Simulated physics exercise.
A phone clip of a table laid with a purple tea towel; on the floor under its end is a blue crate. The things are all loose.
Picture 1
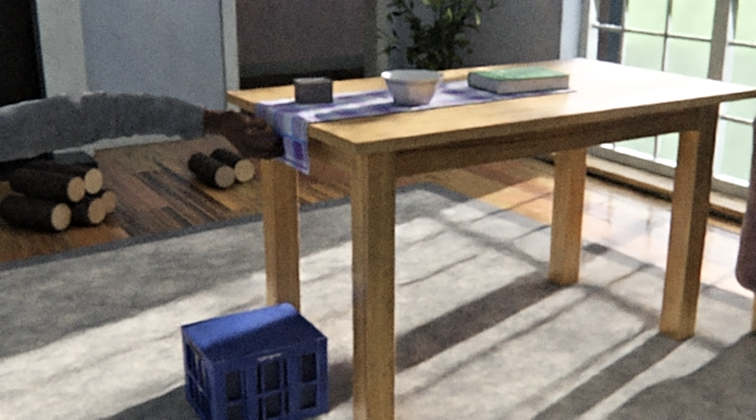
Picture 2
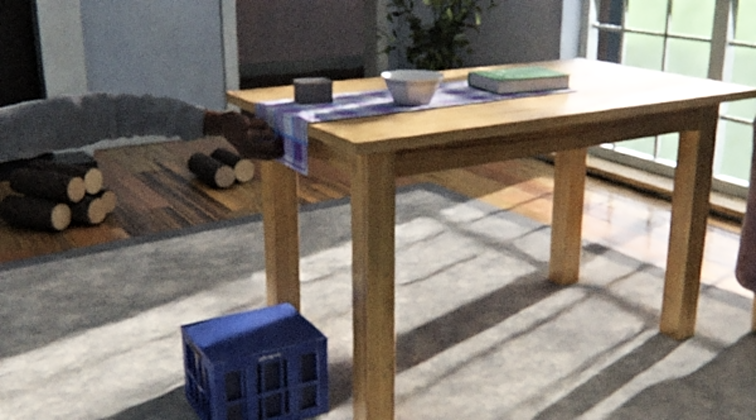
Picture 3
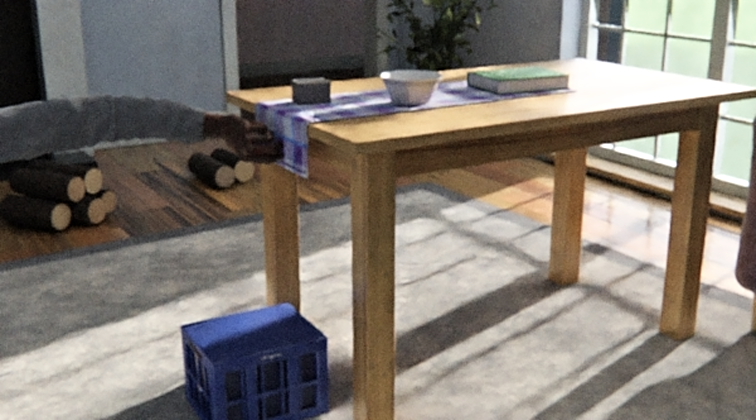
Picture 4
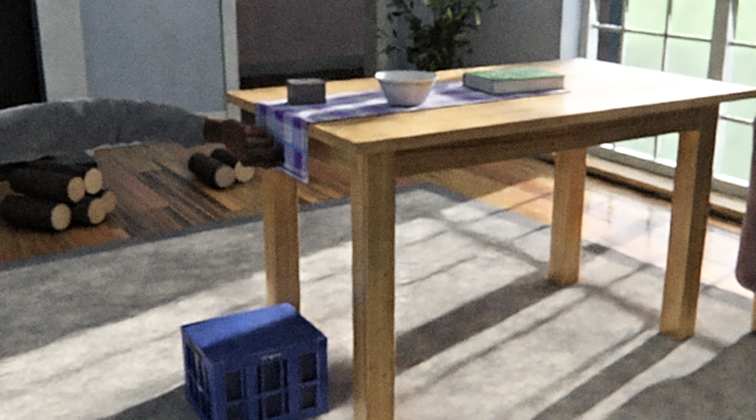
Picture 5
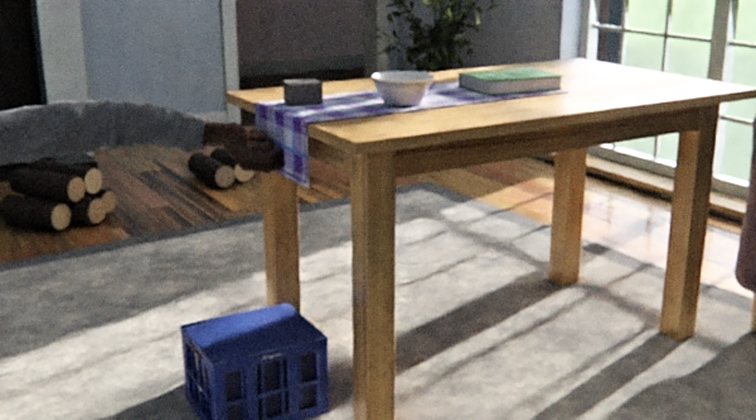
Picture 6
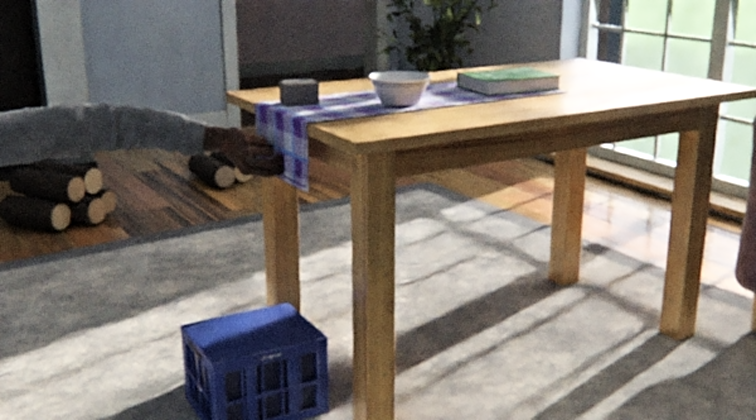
An arm in a grey sleeve reaches in from the left to the near end of a wooden table in a sunlit room, seen from a fixed, slightly raised view. On a purple checked cloth sit a small dark grey block, a white bowl and a green book, with a blue crate on the rug below. The hand draws the cloth slowly leftward, and all three things shift slightly with it.
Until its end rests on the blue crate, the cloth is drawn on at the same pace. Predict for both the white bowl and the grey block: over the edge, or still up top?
Prediction: The white bowl goes over the edge; the grey block goes over the edge.
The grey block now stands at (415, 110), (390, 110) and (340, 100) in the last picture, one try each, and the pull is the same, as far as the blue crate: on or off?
Well, the first time it does not fall, the second time it does not fall, and the third time it does not stay up.
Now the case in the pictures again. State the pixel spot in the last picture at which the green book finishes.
Somewhere close to pixel (386, 94) in the last view.
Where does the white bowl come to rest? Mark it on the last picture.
About (242, 304).
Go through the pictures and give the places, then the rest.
Tea towel end (308, 175); white bowl (413, 75); grey block (313, 80); green book (519, 73); top of the crate (243, 345), in the first frame.
Tea towel end (307, 176), far hem (579, 91); grey block (313, 80); grey block stands on the cloth, in the second frame.
Tea towel end (308, 178); white bowl (412, 75), in the third frame.
Tea towel end (308, 184), far hem (574, 91); grey block (306, 81), in the fourth frame.
Tea towel end (309, 188); white bowl (403, 76), in the fifth frame.
Tea towel end (308, 192), far hem (568, 92); white bowl (400, 76); grey block (299, 82); top of the crate (243, 345), in the sixth frame.
Then, 1.08 s later than the last view, hem going down; bowl carried along near (341, 96); block down below near (228, 283).
Then, 2.34 s later than the last view, hem on the crate; bowl down below near (242, 304); block down below near (228, 283).
Finally, hem on the crate; bowl down below near (242, 304); block down below near (228, 283). The white bowl falls off and the grey block goes over the edge.
